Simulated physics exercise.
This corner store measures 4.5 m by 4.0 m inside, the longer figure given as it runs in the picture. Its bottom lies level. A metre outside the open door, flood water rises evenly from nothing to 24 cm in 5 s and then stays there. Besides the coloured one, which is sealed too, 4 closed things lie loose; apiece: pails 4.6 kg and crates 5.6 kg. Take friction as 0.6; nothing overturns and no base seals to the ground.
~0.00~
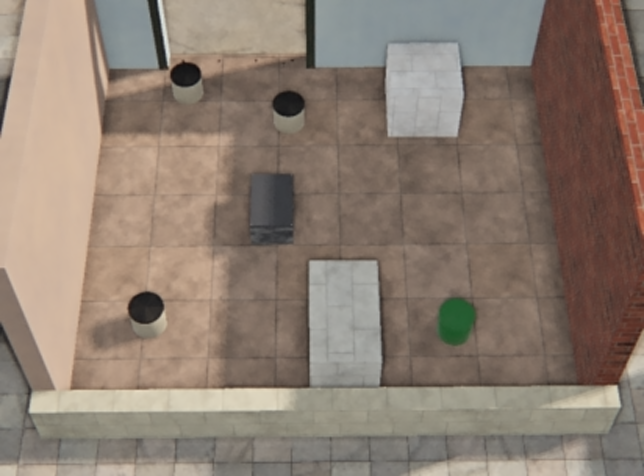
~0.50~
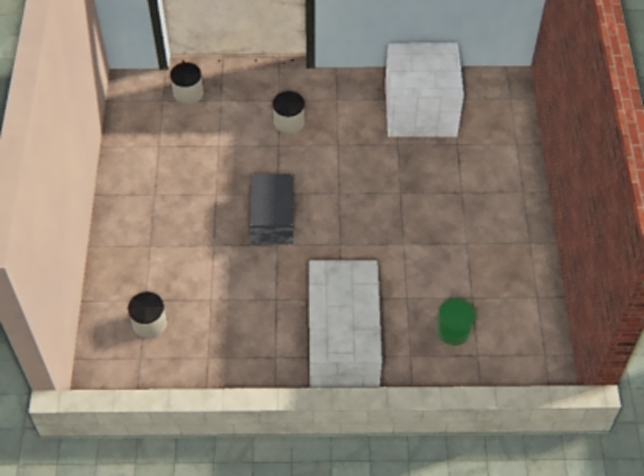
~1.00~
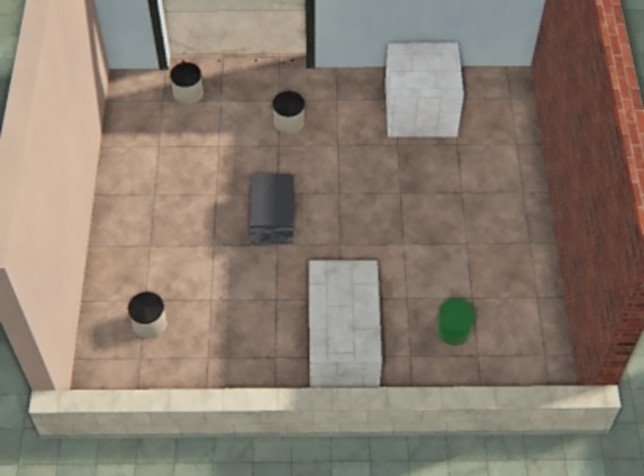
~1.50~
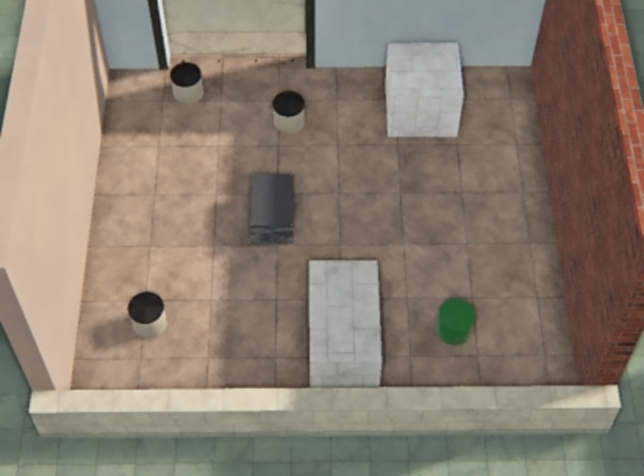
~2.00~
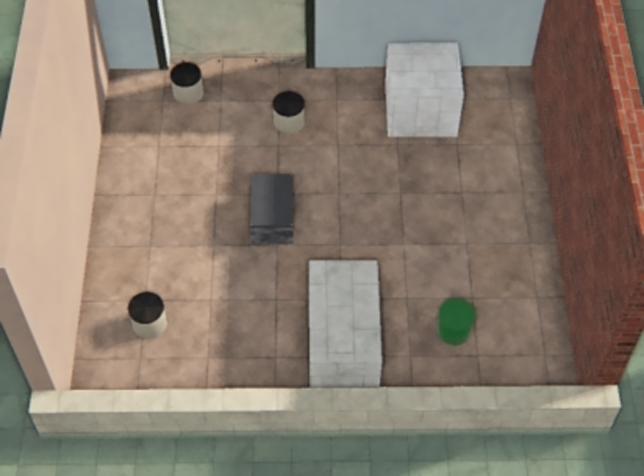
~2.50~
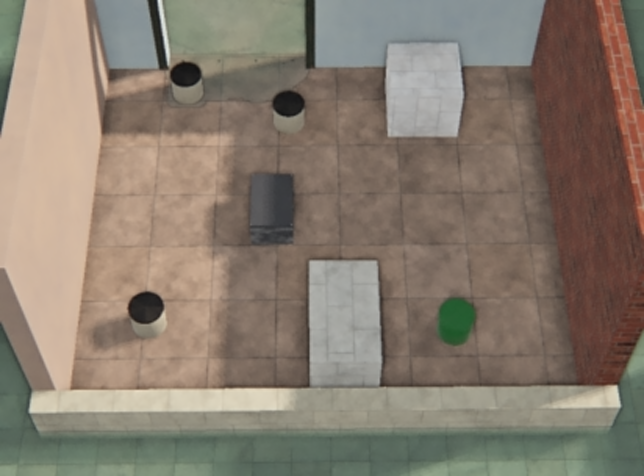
The footage shows a tiled enclosure holding a green pail, three black-topped pails, a dark crate and pale blocks, all staying still, as greenish water spreads over the paving outside and then in through the doorway at the back.
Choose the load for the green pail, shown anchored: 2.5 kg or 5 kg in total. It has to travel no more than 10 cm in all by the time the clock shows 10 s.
I expect that neither weight holds it.
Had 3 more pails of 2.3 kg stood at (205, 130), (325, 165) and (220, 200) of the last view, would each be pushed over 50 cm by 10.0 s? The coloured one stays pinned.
In turn: Over, over, past it.
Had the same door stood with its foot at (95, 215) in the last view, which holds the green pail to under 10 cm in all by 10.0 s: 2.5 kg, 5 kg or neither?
In that case neither load is enough.
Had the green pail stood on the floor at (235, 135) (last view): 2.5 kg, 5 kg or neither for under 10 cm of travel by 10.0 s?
Neither holds.
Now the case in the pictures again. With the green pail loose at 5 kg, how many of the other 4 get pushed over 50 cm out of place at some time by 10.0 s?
That makes 4.
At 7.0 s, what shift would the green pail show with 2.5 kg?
Roughly 20 cm.
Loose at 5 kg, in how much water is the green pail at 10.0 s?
About 9 cm.
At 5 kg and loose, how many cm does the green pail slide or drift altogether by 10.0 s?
Some 60 cm in all.
After 3.5 s the green pail would be 0 cm from its start with 2.5 kg and 0 cm from its start with 5 kg; 0 cm of water round it then.
After 4.5 s the green pail would be 0 cm from its start with 2.5 kg and 0 cm from its start with 5 kg; 0 cm of water round it then.
After 7.0 s the green pail would be 20 cm from its start with 2.5 kg and 0 cm from its start with 5 kg; 3 cm of water round it then.
After 10.0 s the green pail would be 65 cm from its start with 2.5 kg and 55 cm from its start with 5 kg; 9 cm of water round it then.
